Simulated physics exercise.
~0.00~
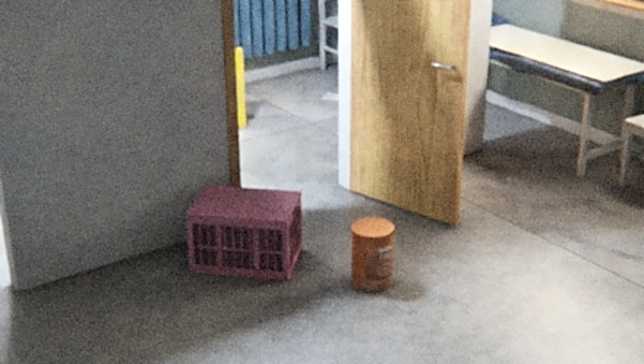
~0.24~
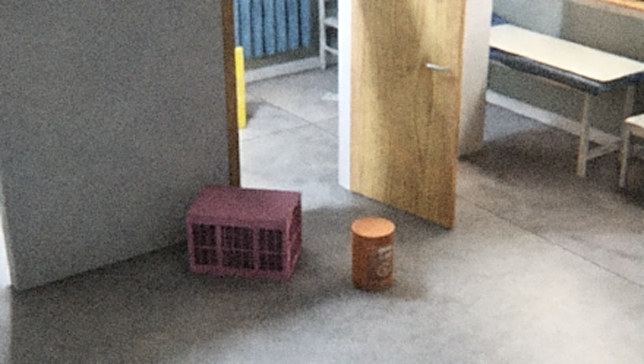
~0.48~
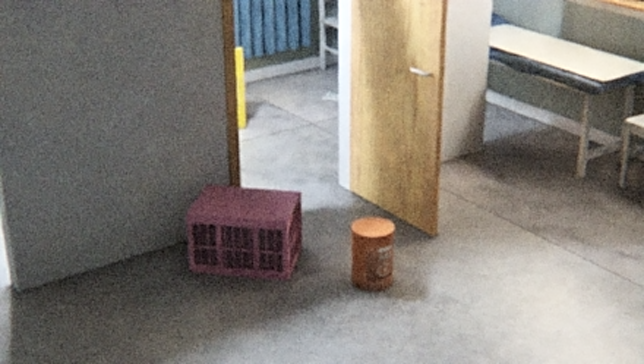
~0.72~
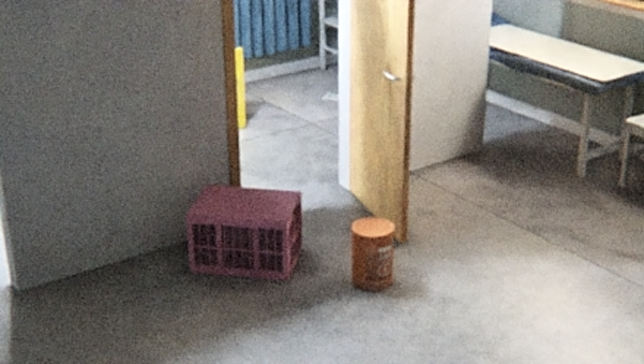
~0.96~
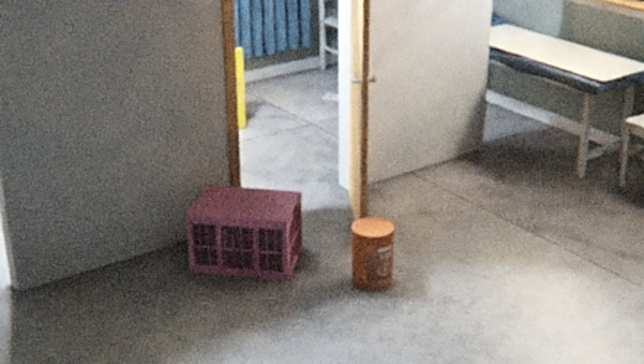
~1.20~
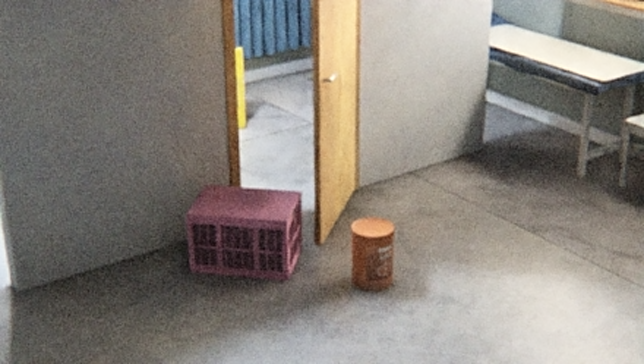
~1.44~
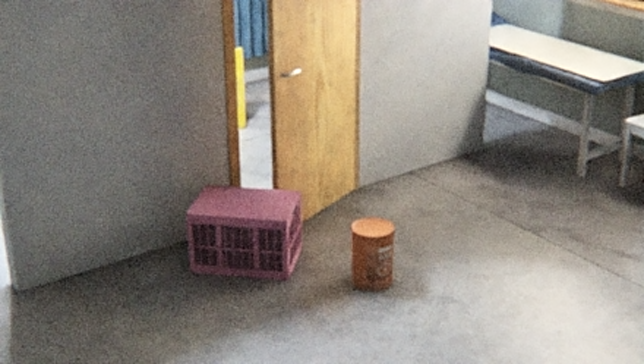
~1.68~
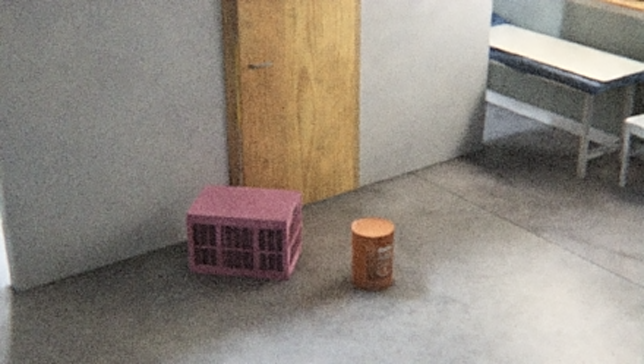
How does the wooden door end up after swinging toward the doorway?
It ends up fully shut in the doorway, with the pink box and the orange pail still in their places on the floor.
